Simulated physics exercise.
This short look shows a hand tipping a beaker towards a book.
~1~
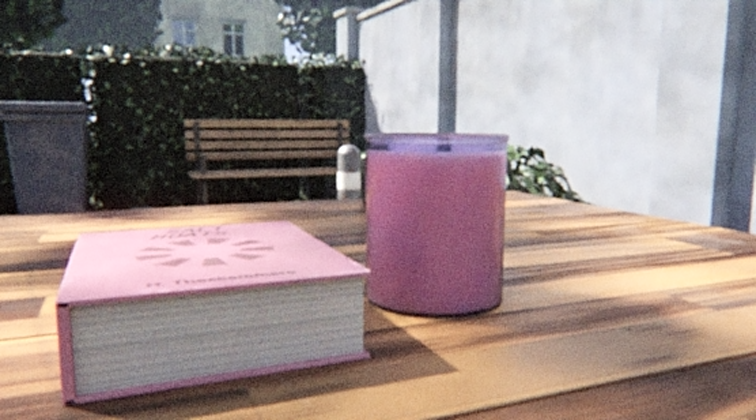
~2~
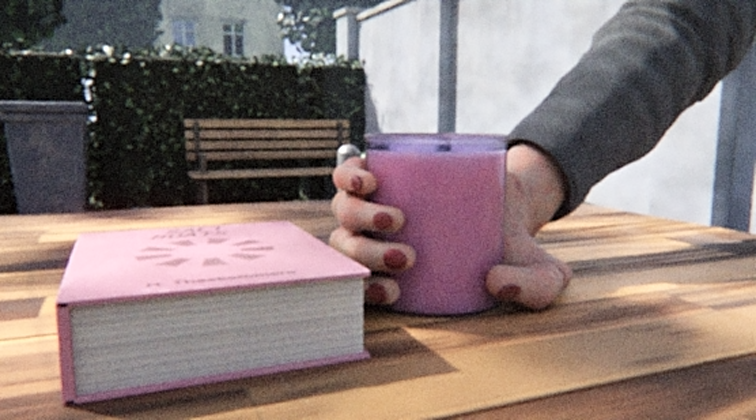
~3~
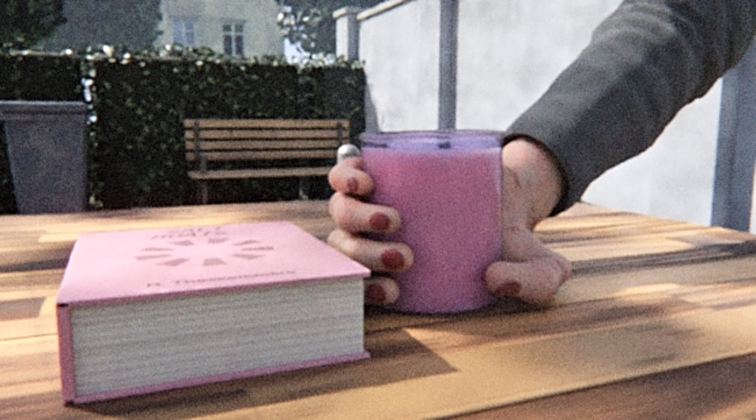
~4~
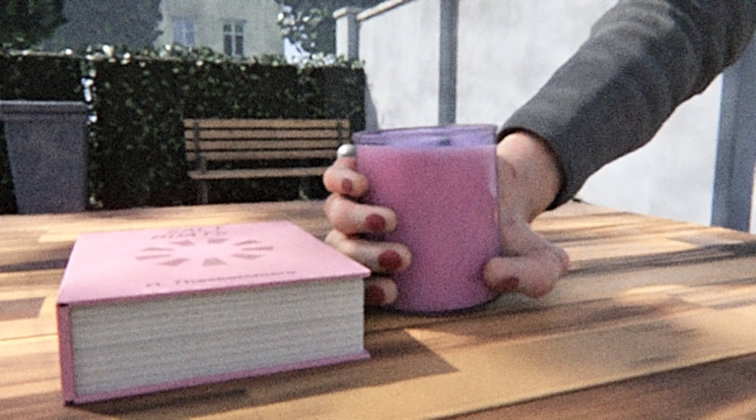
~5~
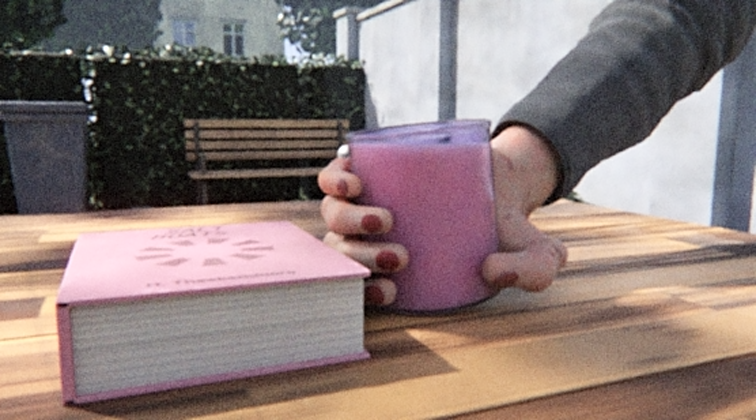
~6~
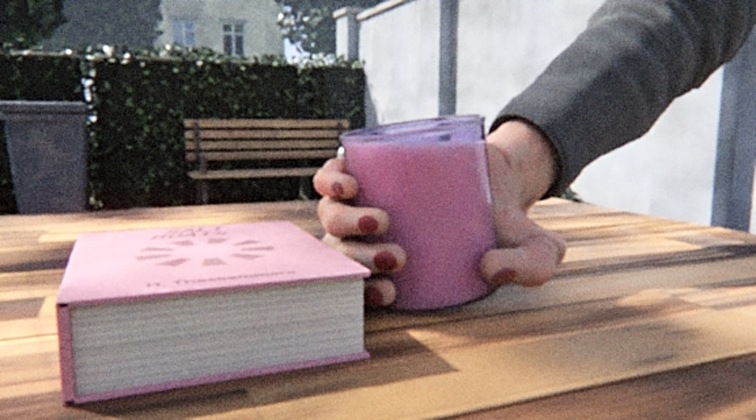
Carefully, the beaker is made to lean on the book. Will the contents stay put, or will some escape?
My prediction: Overspill.
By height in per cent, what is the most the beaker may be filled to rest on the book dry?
Somewhere near 70 in a hundred, by my count.
Next, the beaker leans by about 20°; it has slopped over; nearly all of the pink milk is inside.
After that, the beaker leans by about 30°; it has slopped over; nearly all of the pink milk is inside.
Finally, the beaker leans by about 35°, against the book; it has slopped over; about three quarters of the pink milk is inside.
